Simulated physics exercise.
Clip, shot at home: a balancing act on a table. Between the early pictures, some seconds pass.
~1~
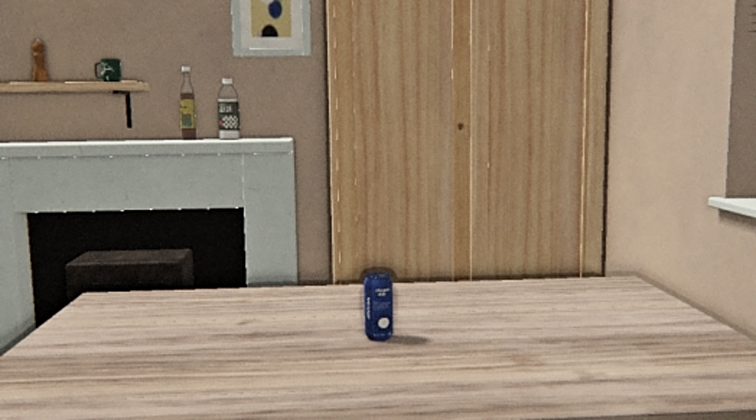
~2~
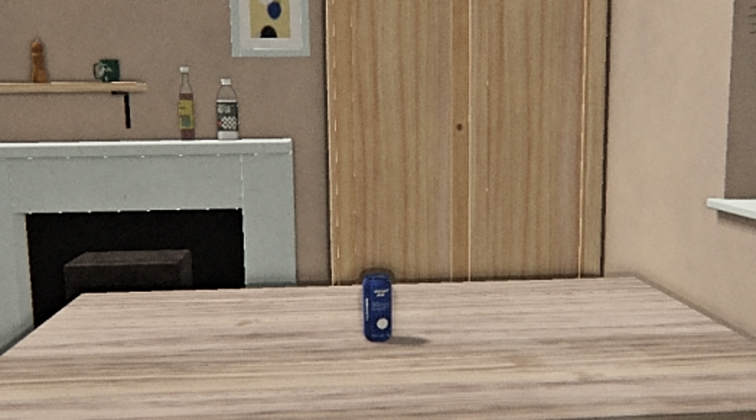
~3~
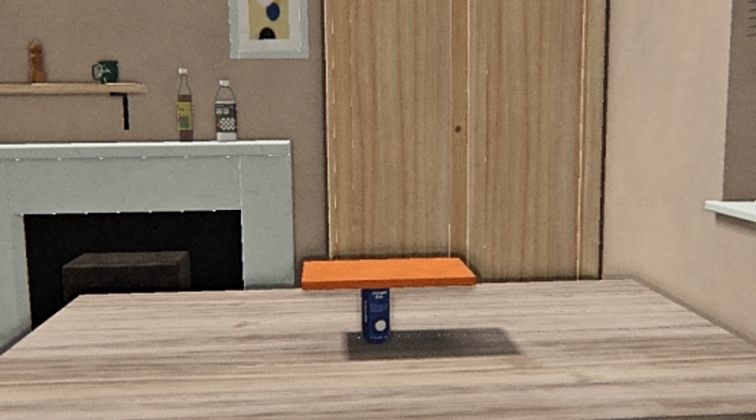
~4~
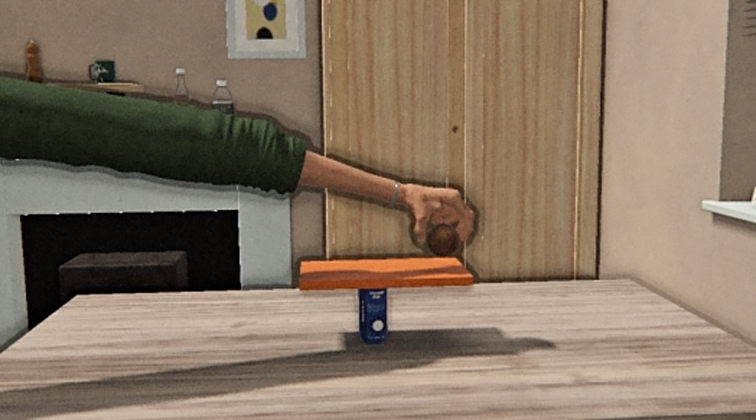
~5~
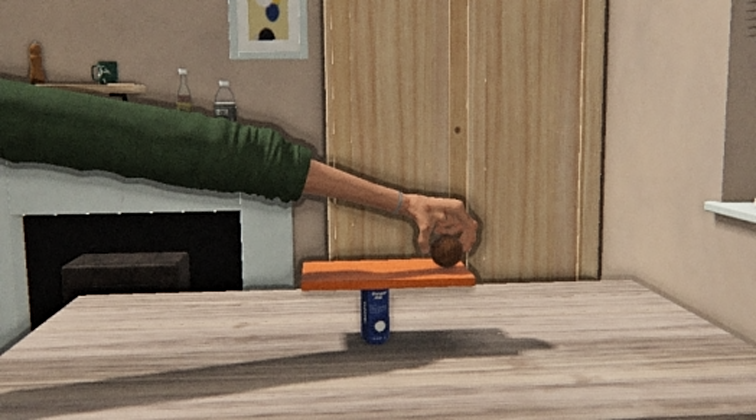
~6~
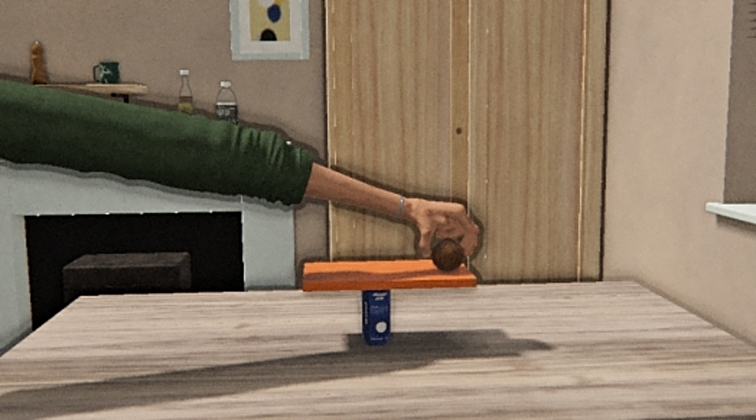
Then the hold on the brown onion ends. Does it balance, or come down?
Watch - it doesn't survive it, sadly.
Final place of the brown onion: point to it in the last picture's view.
At about (492, 328).
Then, 0.40 s on from there, brown onion now fallen; orange board turned 44° from how it was put.
Then, 0.60 s on from there, orange board turned 41° from how it was put; blue can turned 12° from how it was put.
Then, 0.80 s on from there, blue can and orange board now fallen.
In the end, fallen, blue can, brown onion and orange board. At the end, from the last picture's camera, brown onion near (492, 328). The stack loses its balance.
